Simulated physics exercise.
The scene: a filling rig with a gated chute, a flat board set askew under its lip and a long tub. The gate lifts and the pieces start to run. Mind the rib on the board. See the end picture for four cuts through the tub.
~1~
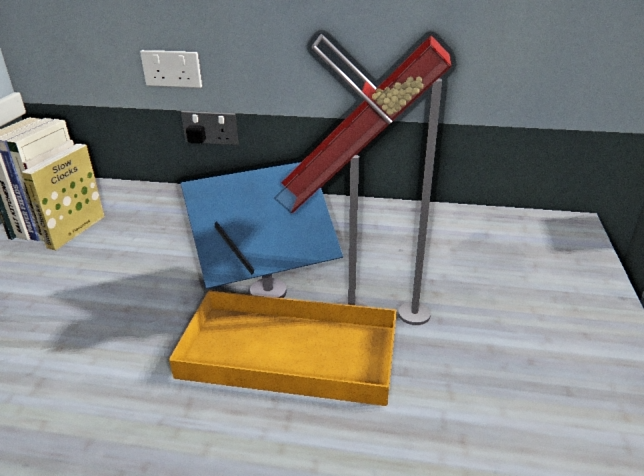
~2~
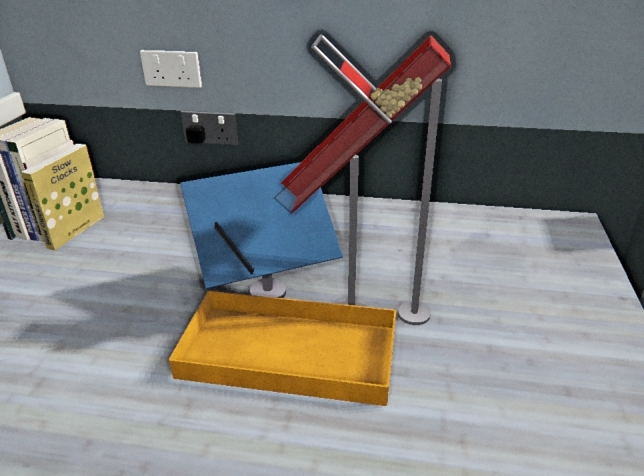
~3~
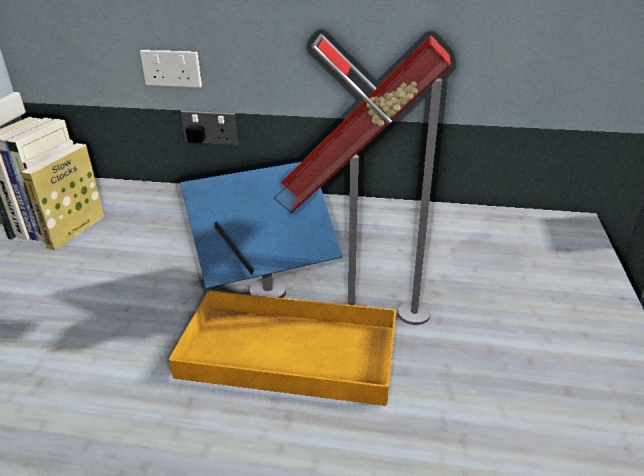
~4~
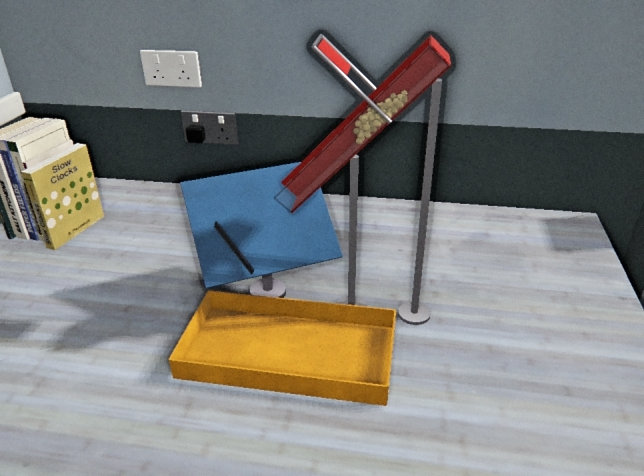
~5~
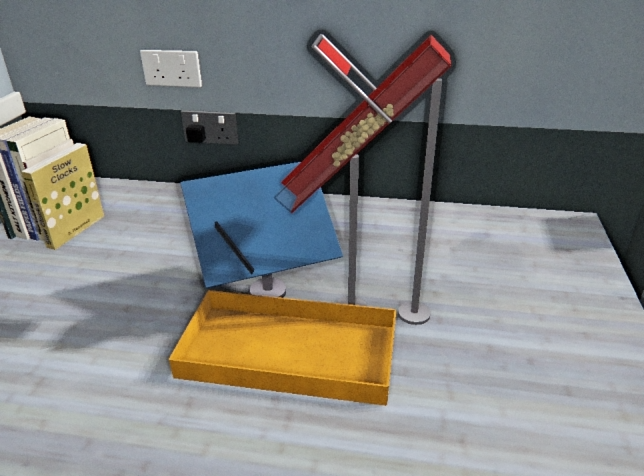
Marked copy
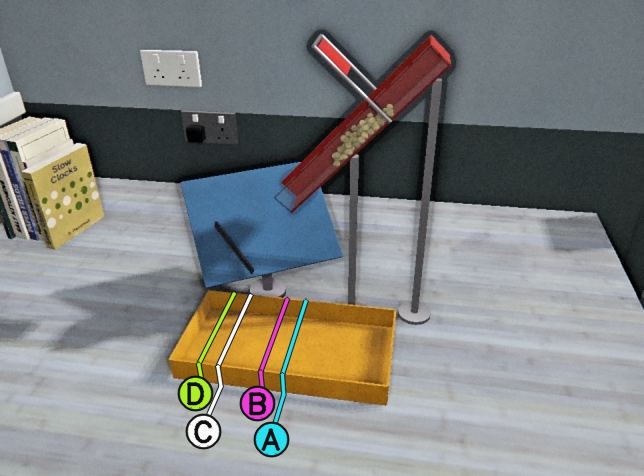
In this clip, a red gate lifts at a sloping red chute above a tilted blue board and an empty orange tub, and a cluster of small tan beans slides partway down the chute toward the lower left.
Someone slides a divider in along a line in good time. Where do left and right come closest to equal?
Line B does it best.
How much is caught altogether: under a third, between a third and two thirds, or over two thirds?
It is over two thirds.
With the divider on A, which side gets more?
More lands on the left.
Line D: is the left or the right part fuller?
More lands on the right.
On the marked copy, line A crosses the front rim at (282, 373); line B crosses the front rim at (261, 370); line C crosses the front rim at (218, 365); line D crosses the front rim at (199, 363).
If A is chosen, of what is caught, all but a few on the left of the divider, a small share on the right.
If B is chosen, of what is caught, close to half on the left of the divider, close to half on the right.
If C is chosen, of what is caught, only a few on the left of the divider, all but a few on the right.
If D is chosen, of what is caught, only a few on the left of the divider, all but a few on the right.
